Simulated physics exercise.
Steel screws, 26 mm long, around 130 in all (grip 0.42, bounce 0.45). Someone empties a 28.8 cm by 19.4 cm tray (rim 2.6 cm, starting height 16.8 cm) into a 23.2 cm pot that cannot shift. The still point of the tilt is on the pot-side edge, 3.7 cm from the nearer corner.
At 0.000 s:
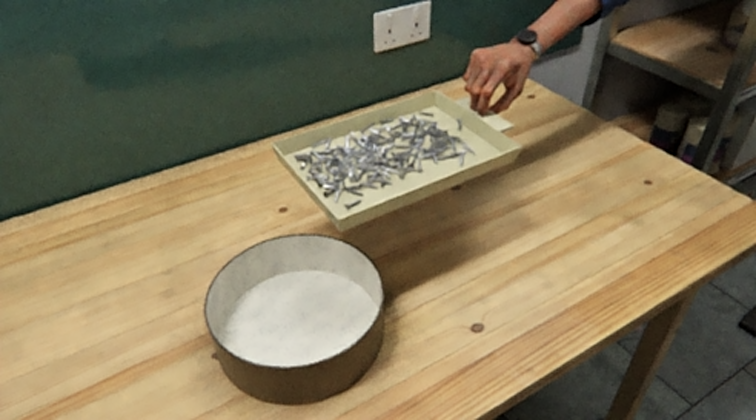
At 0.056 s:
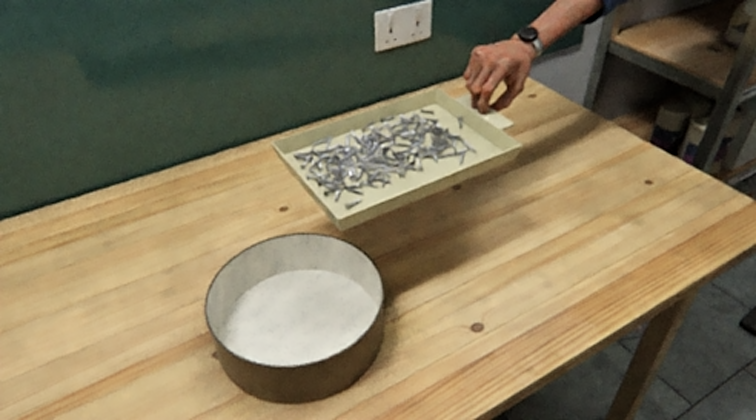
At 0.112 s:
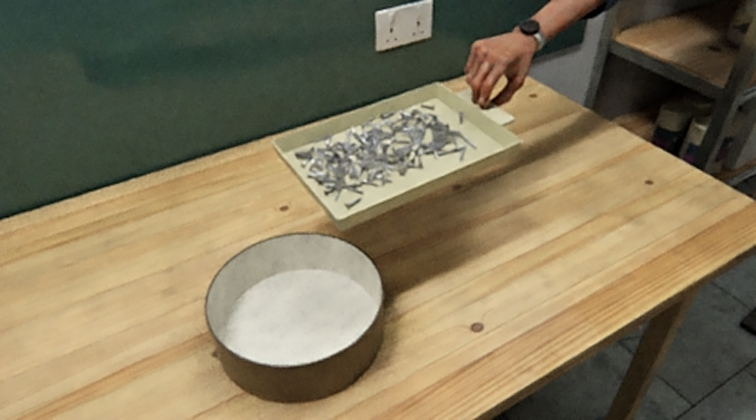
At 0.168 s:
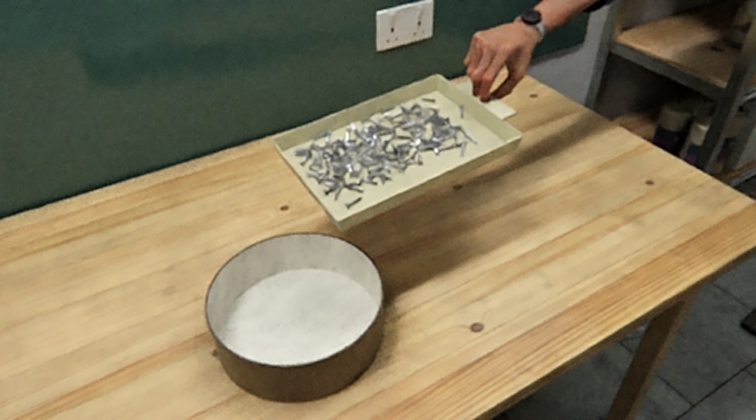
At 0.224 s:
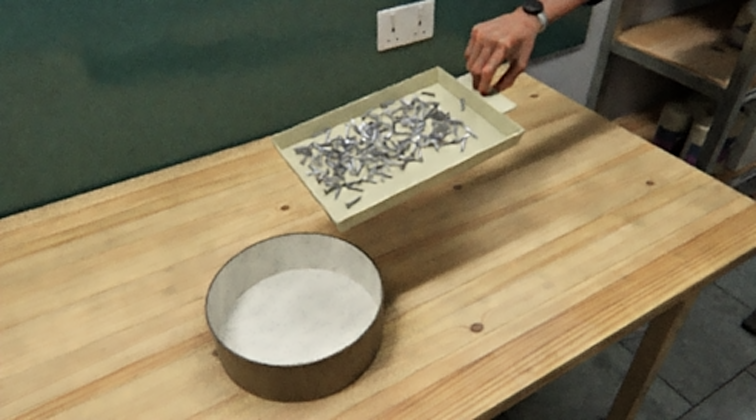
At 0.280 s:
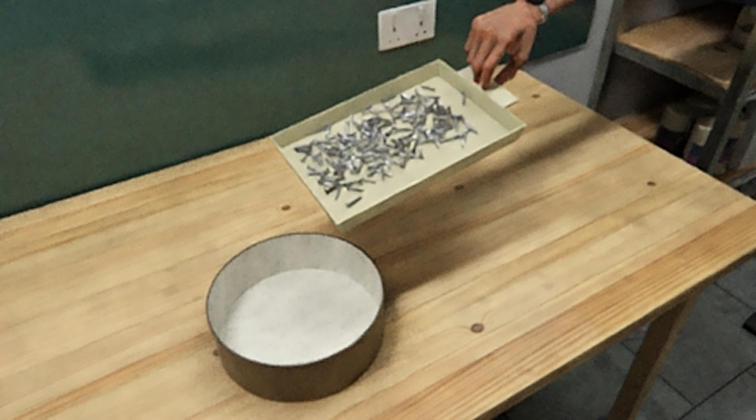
A shallow pale-cream tray of silvery screws tilts slightly and slowly, its right end rising as a hand wearing a dark watch grips the tab there, while the screws stay scattered across it. The steady view looks down at a light wooden table against a dark green wall with a white socket. A round, dark-sided pot with a whitish inside sits at front left, and shelves stand at right.
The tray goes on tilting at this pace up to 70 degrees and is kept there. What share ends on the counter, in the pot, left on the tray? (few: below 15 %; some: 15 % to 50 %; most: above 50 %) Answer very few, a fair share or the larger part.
Counter: Very few, pot: A fair share, tray: The larger part.
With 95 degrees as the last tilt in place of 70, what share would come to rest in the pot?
Then about 100 per cent.
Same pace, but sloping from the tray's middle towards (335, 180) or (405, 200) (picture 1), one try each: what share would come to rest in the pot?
Some 10 and 5 per cent.
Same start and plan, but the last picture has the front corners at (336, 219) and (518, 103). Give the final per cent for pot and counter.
Pot 20, counter 0.
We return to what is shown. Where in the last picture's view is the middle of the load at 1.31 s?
Near (329, 189).
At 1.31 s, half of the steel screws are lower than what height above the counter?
Some 20 cm.
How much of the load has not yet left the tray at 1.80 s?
Some 95 per cent of the load.
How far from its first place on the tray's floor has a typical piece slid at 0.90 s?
Some 9 cm.
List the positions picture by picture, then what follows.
In the first frame, tray tilt 0 degrees, front corners at (340, 215) and (516, 146); middle of the pieces at (379, 154); pot at (295, 293).
In the second frame, tray tilt 1 degrees, front corners at (340, 215) and (517, 144); middle of the pieces at (379, 153).
In the third frame, tray tilt 2 degrees, front corners at (340, 216) and (518, 140); middle of the pieces at (379, 150).
In the fourth frame, tray tilt 5 degrees, front corners at (339, 217) and (519, 135), lowest corner left front; middle of the pieces at (379, 146).
In the fifth frame, tray tilt 7 degrees, front corners at (339, 218) and (519, 129), lowest corner left front; middle of the pieces at (379, 143).
In the sixth frame, tray tilt 10 degrees, front corners at (339, 219) and (520, 124), lowest corner left front; middle of the pieces at (379, 140); pot at (296, 291). The tray's pace is about 45 degrees a second.
After 0.90 s, tilt 38 degrees; the tray holds 100 %, the pot 0 %.
After 1.31 s, tilt 57 degrees; the tray holds 100 %, the pot 0 %.
After 1.80 s, tilt 70 degrees; the tray holds 95 %, the pot 5 %.
At rest (3.1 s), counter 0 %, pot 25 %, tray 75 %.
